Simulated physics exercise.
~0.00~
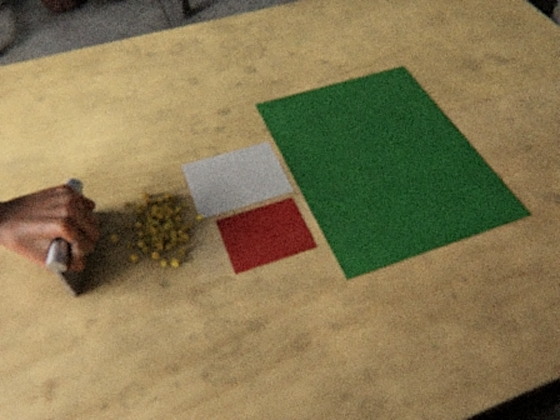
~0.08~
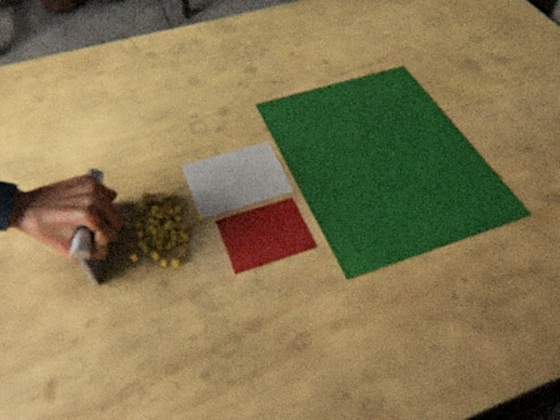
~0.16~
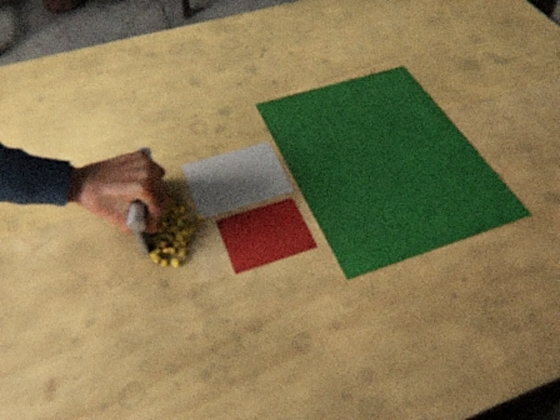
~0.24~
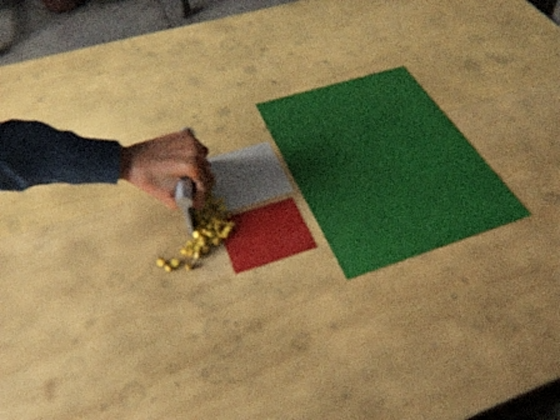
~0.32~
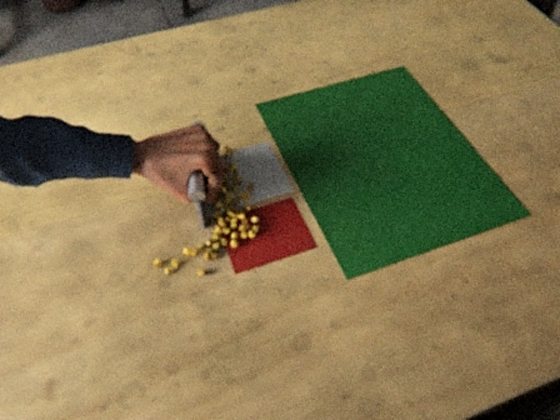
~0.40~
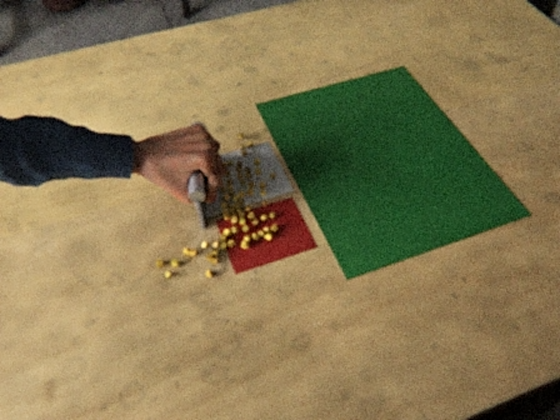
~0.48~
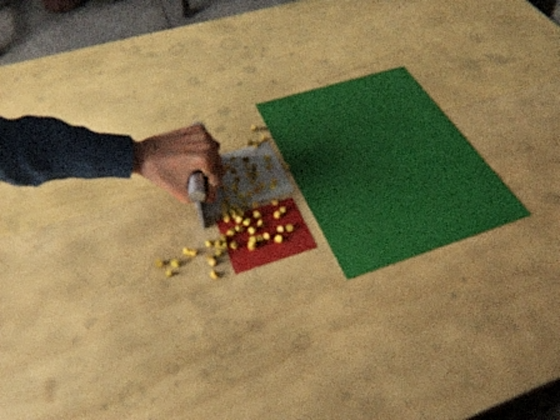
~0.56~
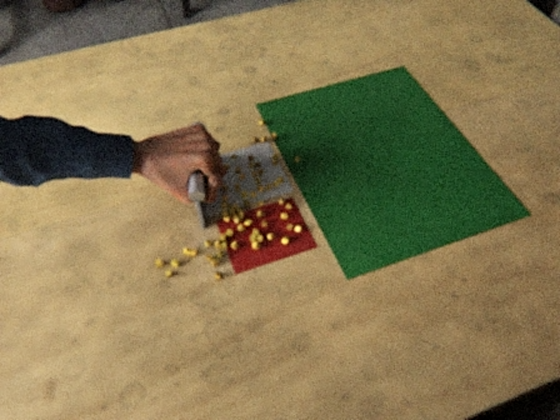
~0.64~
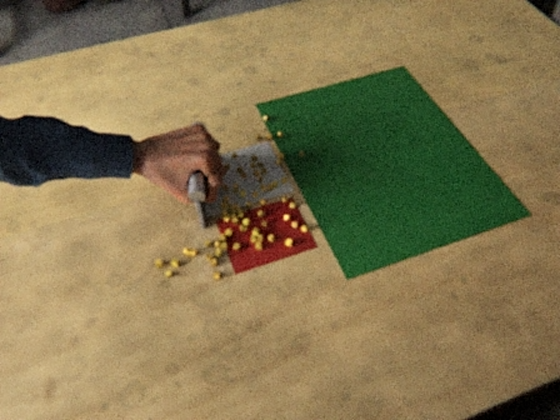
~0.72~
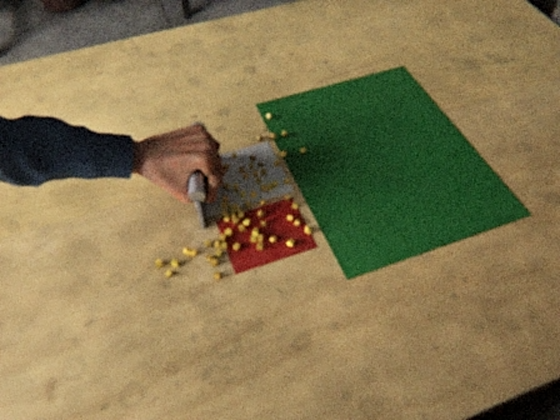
A hand with a scraper pushes yellow cubes right, scattering them mostly across white and red mats.
